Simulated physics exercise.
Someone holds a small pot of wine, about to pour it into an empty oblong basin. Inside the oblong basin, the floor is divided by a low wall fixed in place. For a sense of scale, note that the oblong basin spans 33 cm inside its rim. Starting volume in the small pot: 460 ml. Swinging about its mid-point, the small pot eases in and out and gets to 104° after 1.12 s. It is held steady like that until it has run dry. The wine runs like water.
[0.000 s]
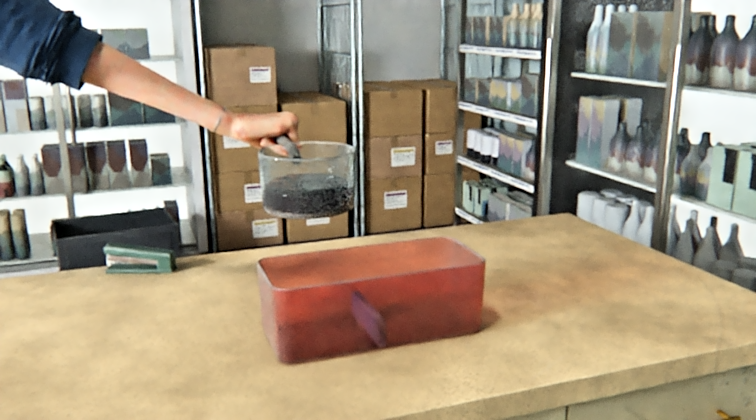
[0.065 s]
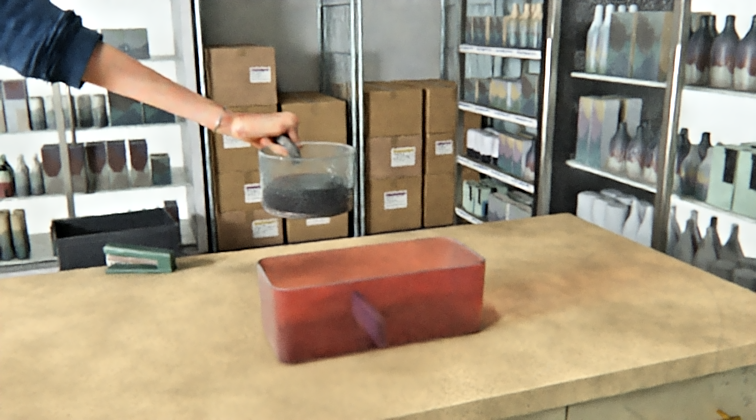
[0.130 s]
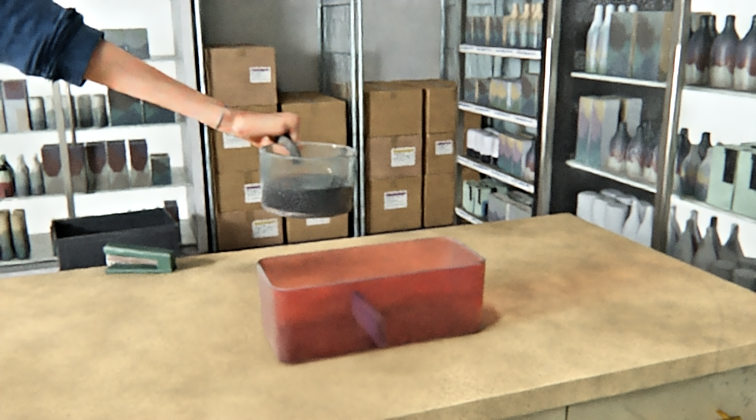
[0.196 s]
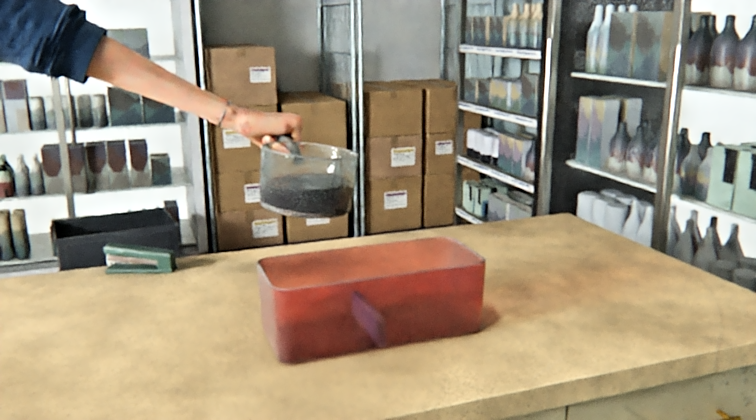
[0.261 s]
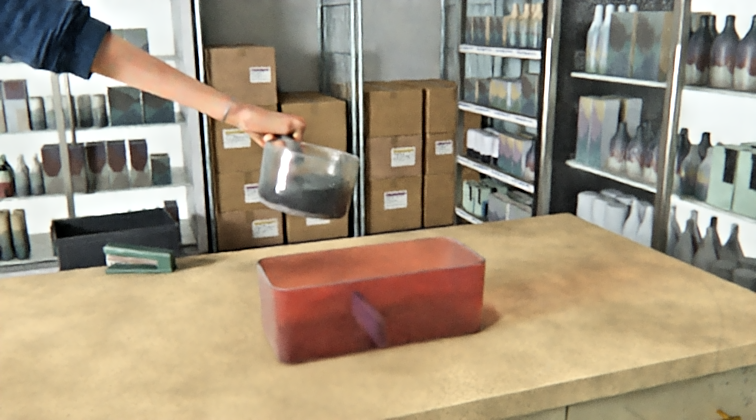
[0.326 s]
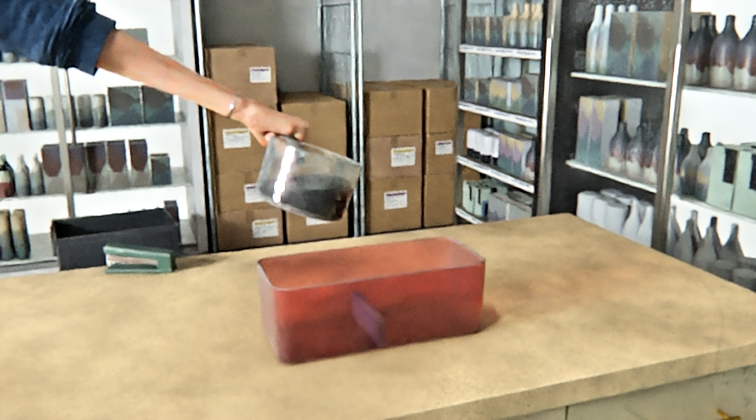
A hand held a small clear pot of dark liquid above a red oblong basin on a counter, then gradually tilted it down to the right while the basin stayed still.
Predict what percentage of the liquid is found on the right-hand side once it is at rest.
About 90 % is on the right.
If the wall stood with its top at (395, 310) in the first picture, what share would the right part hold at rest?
Then about 20 per cent.
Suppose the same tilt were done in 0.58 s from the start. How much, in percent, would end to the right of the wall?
In that case, some 85 percent.
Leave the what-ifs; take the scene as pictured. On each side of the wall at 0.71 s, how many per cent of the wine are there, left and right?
I'd say some 0 in a hundred on the left and 3 on the right.
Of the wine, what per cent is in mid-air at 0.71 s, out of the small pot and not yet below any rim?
Close to 26 in a hundred.
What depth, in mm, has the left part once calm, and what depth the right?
Left part: About 2 mm; right part: About 20 mm.
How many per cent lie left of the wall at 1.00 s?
Reading: Approx. 5 per cent.
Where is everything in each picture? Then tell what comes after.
In the first picture, it leans 0°; its right rim is at (352, 149); the wine meets the walls at (263, 185) and (350, 178); the oblong basin's rim runs from (265, 275) to (468, 249); the wall's top is at (368, 306).
In the second picture, it leans 1°; its right rim is at (353, 149); the wine meets the walls at (263, 185) and (349, 178).
In the third picture, it leans 3°; its right rim is at (354, 151); the wine meets the walls at (263, 185) and (349, 178).
In the fourth picture, it leans 8°; its right rim is at (355, 155); the wine meets the walls at (262, 185) and (349, 179).
In the fifth picture, it leans 13°; its right rim is at (357, 159); the wine meets the walls at (261, 185) and (349, 179).
In the sixth picture, it leans 20°; its right rim is at (359, 165); the wine meets the walls at (259, 184) and (350, 180).
By 0.71 s the tilt is 74° and 72 per cent is still to pour, 0 is left of the wall and 3 right of it.
By 1.00 s the tilt is 101° and 19 per cent is still to pour, 5 is left of the wall and 61 right of it.
By 1.30 s the tilt is 104° and 1 per cent is still to pour, 8 is left of the wall and 88 right of it.
By 1.62 s the tilt is 104° and 0 per cent is still to pour, 9 is left of the wall and 91 right of it.
At rest 9 per cent lies left of the wall, 90 right of it and 1 outside.
